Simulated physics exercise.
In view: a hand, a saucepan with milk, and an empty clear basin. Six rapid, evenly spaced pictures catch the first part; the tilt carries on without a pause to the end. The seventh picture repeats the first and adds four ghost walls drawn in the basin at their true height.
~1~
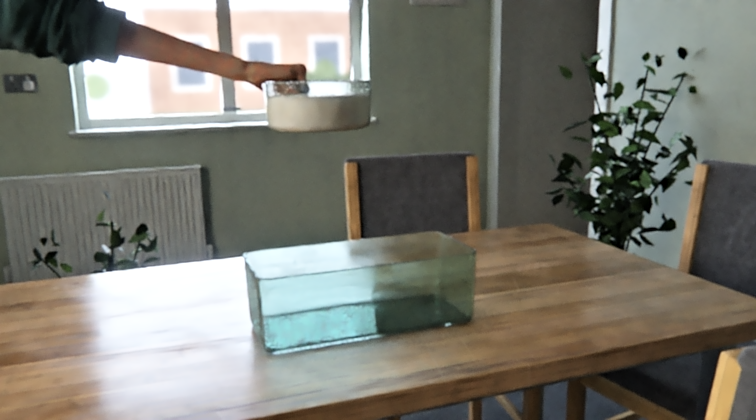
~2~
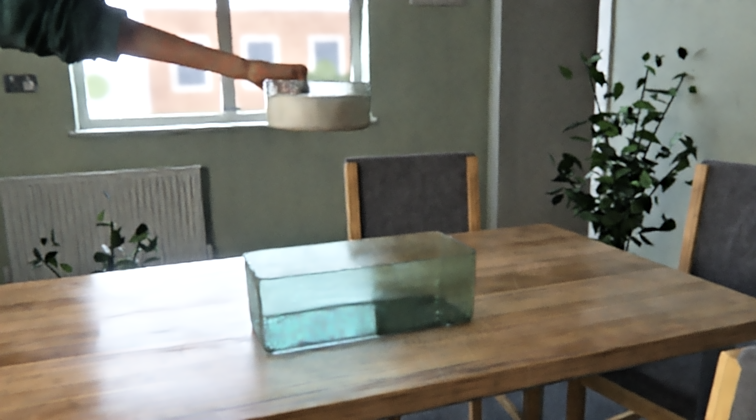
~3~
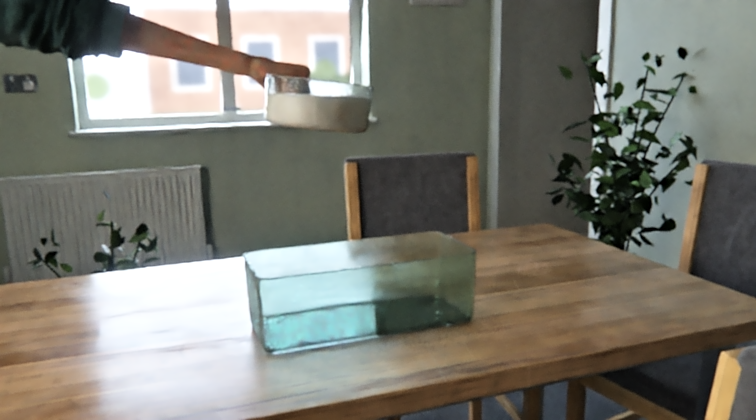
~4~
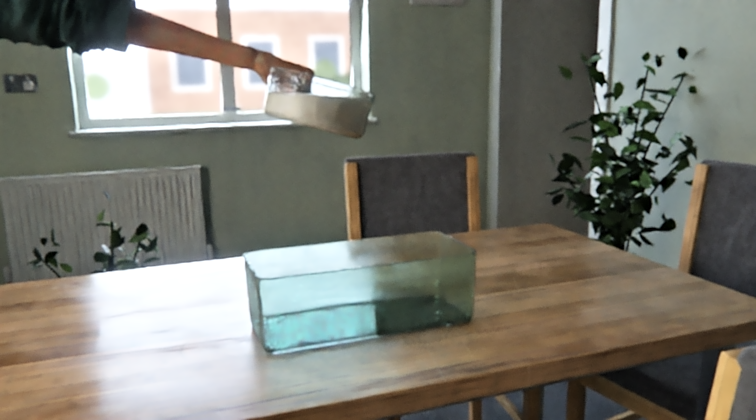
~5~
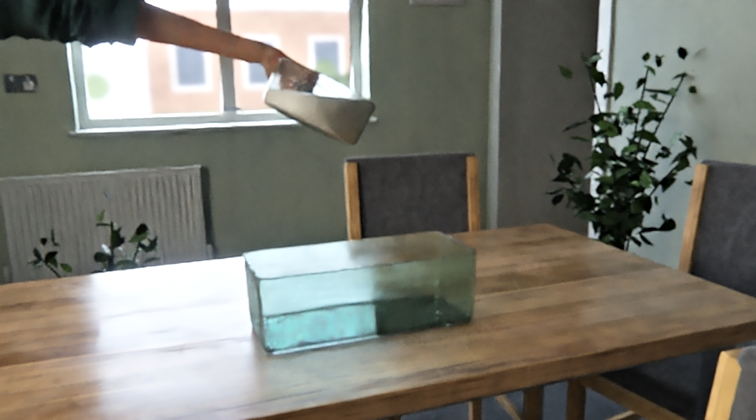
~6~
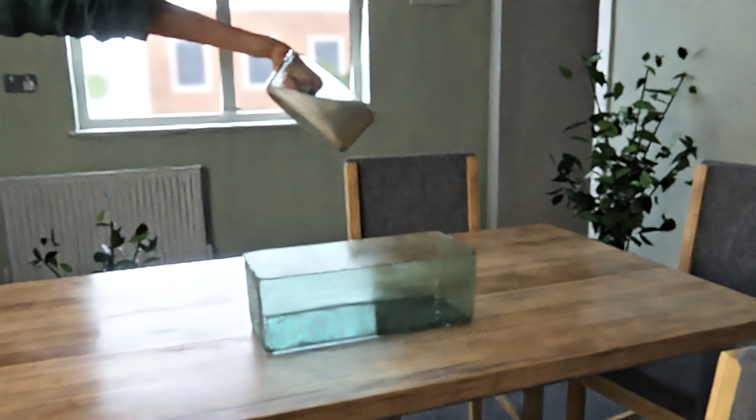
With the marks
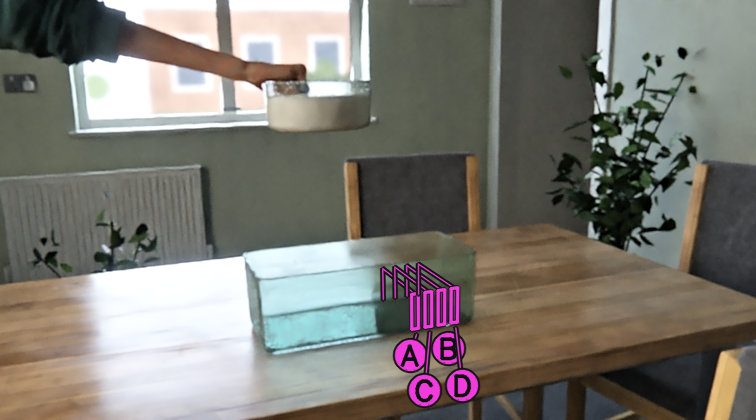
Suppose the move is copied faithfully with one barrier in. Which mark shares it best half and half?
A.
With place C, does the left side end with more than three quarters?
No.
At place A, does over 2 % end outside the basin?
Yes.
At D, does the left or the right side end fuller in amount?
More ends on the left.
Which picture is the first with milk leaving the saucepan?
In picture 5.
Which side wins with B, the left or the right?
The left side.
On the marked copy, A at (416, 334); B at (442, 329); C at (429, 331); D at (455, 327).
With A, about 48 % ends left of the wall and 45 % right of it; 7 % is lost outside.
With B, about 77 % ends left of the wall and 11 % right of it; 12 % is lost outside.
With C, about 63 % ends left of the wall and 29 % right of it; 8 % is lost outside.
With D, about 87 % ends left of the wall and 6 % right of it; 7 % is lost outside.
